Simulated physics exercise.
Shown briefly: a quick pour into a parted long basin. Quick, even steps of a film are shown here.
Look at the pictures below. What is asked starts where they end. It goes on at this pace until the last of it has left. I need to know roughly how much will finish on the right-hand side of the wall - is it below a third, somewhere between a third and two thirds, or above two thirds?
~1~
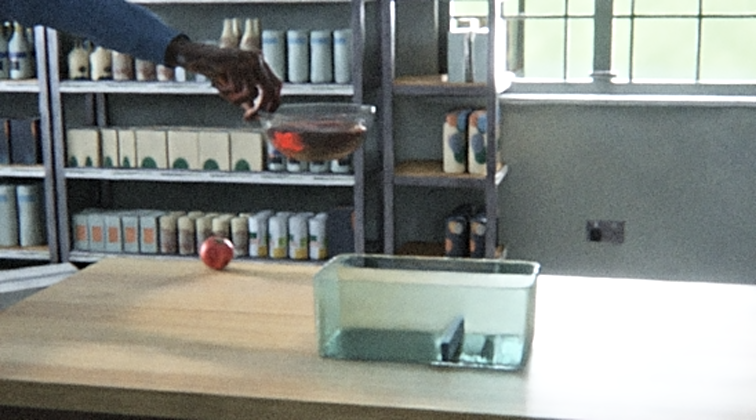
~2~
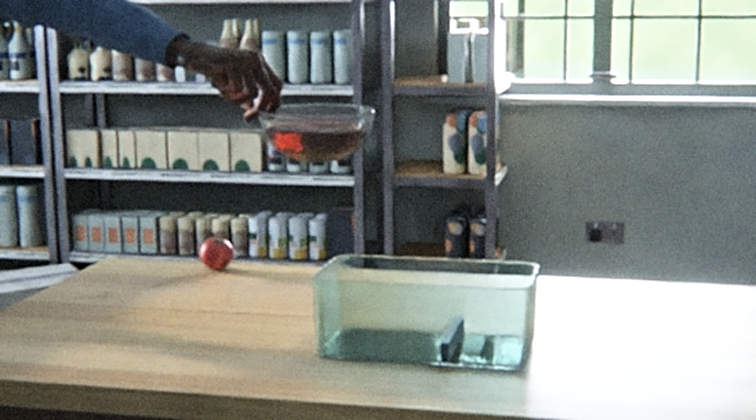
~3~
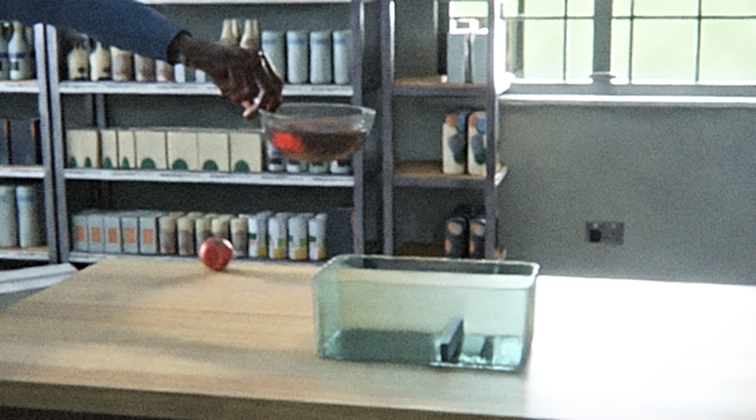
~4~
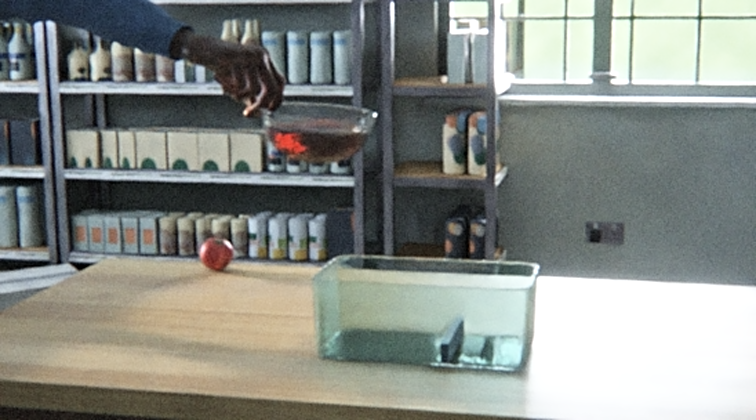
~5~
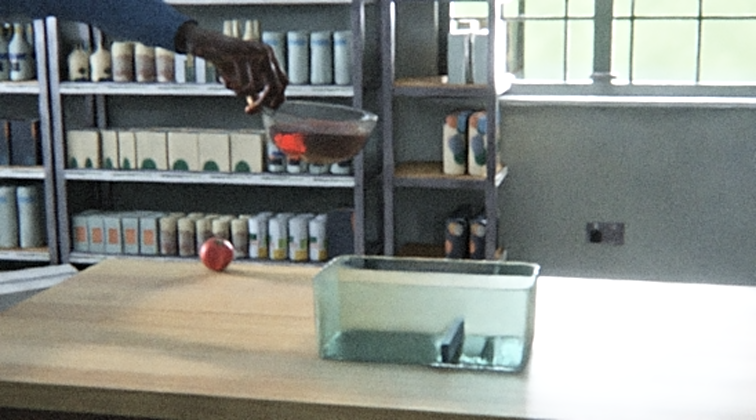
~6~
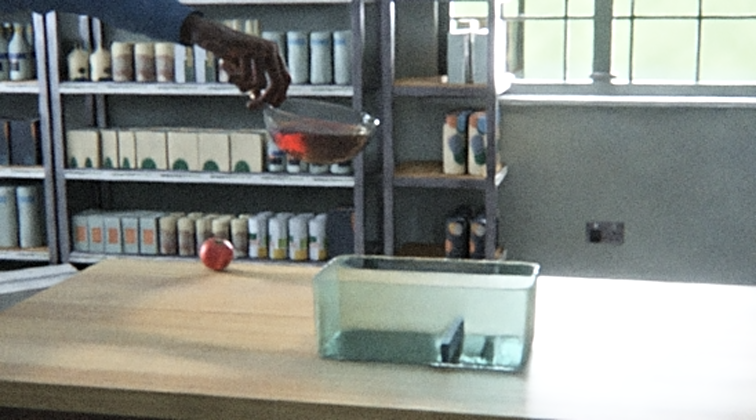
Expect below a third of it there.
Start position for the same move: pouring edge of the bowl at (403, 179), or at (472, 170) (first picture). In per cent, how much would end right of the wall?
About 15 and 75 per cent.
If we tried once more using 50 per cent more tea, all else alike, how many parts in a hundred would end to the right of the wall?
Roughly 20 in a hundred.
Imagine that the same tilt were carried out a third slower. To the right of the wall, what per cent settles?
Close to 10 in a hundred.
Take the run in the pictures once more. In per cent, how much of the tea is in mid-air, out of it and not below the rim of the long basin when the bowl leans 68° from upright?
About 50 per cent.
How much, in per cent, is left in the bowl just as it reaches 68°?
Some 45 per cent.
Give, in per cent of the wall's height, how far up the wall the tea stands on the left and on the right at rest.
Left part: 60 per cent, right part: 20 per cent.
A moment on, the bowl is tipped part way and 44 per cent is still to pour, 7 is left of the wall and 0 right of it.
Next, the bowl is tipped right over and 1 per cent is still to pour, 79 is left of the wall and 5 right of it.
Then the bowl is tipped right over and 0 per cent is still to pour, 85 is left of the wall and 13 right of it.
Later the bowl is tipped right over and 0 per cent is still to pour, 85 is left of the wall and 13 right of it.
Finally, 85 per cent lies left of the wall, 13 right of it and 2 outside.
